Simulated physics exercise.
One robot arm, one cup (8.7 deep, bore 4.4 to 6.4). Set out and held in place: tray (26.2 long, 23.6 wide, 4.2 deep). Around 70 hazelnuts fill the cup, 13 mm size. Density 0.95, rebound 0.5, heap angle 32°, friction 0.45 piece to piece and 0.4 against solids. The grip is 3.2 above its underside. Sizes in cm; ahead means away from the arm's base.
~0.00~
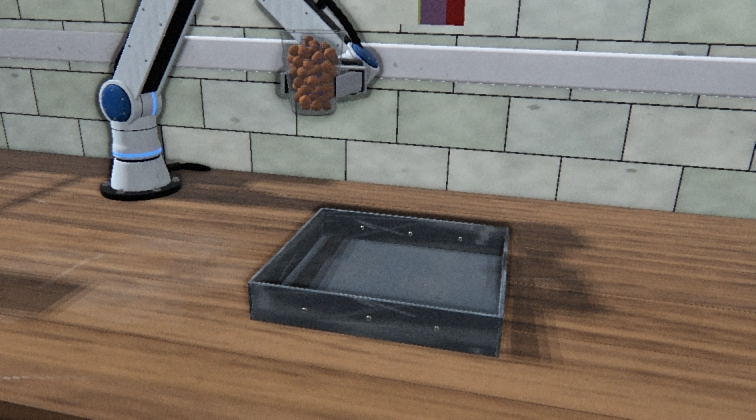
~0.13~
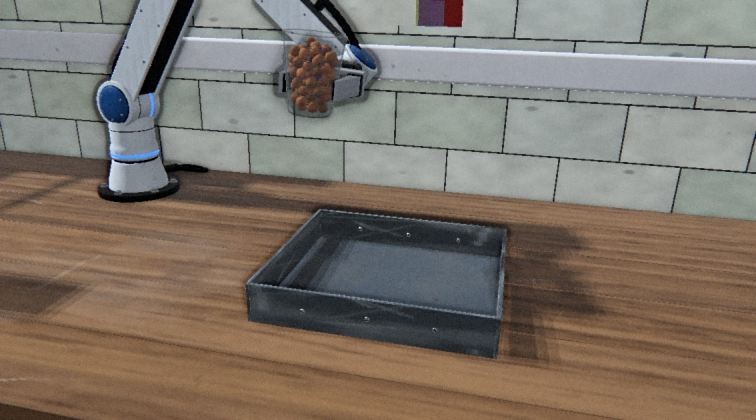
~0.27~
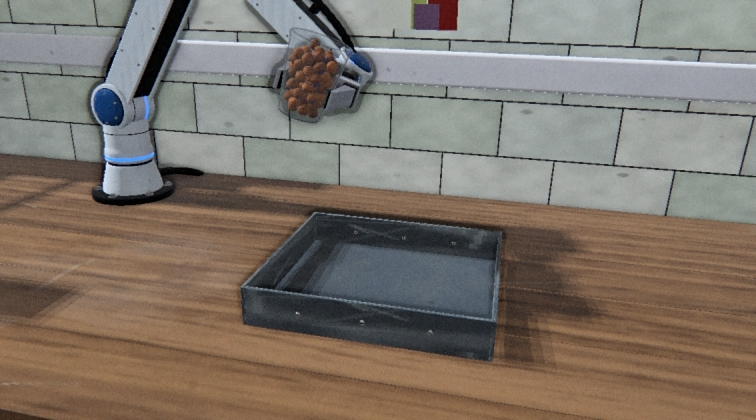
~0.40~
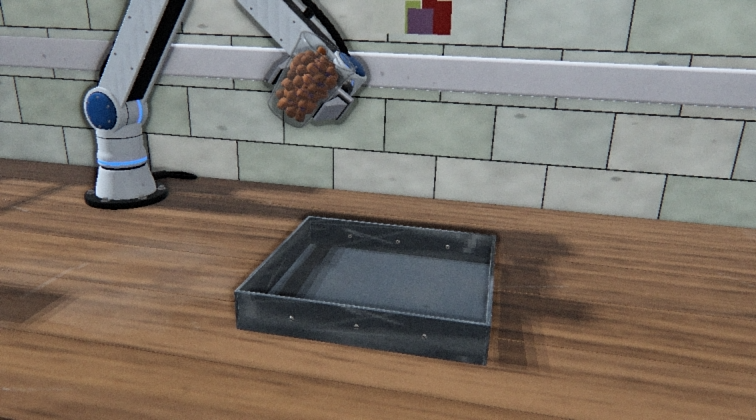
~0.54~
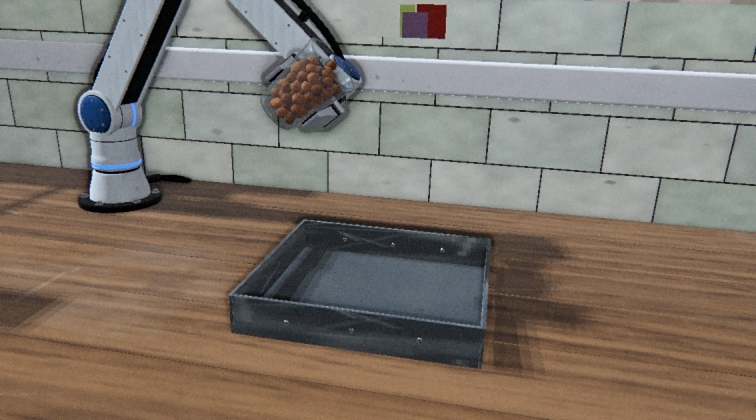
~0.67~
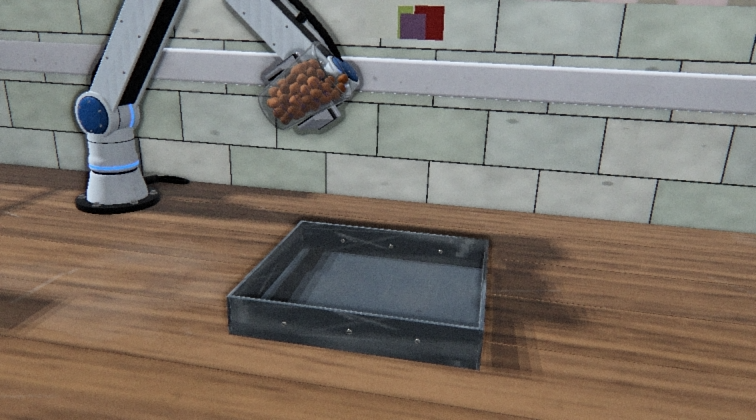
In this clip, a robot arm above a wooden table holds a clear cup filled with hazelnuts and gradually tilts it well over to the right, the nuts shifting inside, while an empty dark tray sits below.
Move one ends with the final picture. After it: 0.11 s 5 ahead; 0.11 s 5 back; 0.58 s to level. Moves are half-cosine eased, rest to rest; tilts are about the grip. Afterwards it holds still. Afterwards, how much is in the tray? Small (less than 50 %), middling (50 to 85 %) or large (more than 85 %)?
Answer: Small; less than 50 % of the hazelnuts finish in the tray.
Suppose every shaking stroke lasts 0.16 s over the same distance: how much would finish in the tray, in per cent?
It would be near 10 per cent.
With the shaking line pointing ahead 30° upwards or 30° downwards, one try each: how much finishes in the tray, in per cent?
About 50 and 10 per cent.
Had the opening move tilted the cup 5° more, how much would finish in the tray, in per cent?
Then about 35 per cent.
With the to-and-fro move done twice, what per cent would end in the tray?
Then about 40 per cent.
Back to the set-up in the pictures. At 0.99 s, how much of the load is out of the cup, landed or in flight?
Some 30 per cent.
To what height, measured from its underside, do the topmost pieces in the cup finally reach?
Some 7.0 cm.
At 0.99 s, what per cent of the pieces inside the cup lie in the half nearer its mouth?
Some 40 per cent.
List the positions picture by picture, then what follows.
The first frame shows the cup middle at (313, 74), level; upper third of the load around (314, 54), from x 295 to 330, top at y 40; 68 in the cup.
The second frame shows the cup middle at (312, 75), tilted 5° forward; upper third of the load around (315, 56), from x 295 to 335, top at y 40.
The third frame shows the cup middle at (310, 79), tilted 19° forward; upper third of the load around (313, 60), from x 290 to 335, top at y 45.
The fourth frame shows the cup middle at (306, 85), tilted 36° forward; upper third of the load around (312, 67), from x 280 to 330, top at y 55.
The fifth frame shows the cup middle at (303, 90), tilted 50° forward; upper third of the load around (311, 76), from x 275 to 335, top at y 65.
The sixth frame shows the cup middle at (301, 92), tilted 55° forward; upper third of the load around (306, 79), from x 275 to 345, top at y 65; 68 in the cup.
After 0.99 s, tilted 51° forward, highest piece 26 above the table; 49 in the cup, 2 in the tray, 17 in flight or on a rim.
After 1.31 s, tilted 10° forward, highest piece 29 above the table; 49 in the cup, 18 in the tray, 1 on the table or floor.
After 1.67 s, level, highest piece 28 above the table; 49 in the cup, 18 in the tray, 1 on the table or floor.
After 2.72 s, level, highest piece 28 above the table; 49 in the cup, 18 in the tray, 1 on the table or floor.
In the end, 49 in the cup, 18 in the tray, 1 on the table or floor. That is 26 % in the tray.
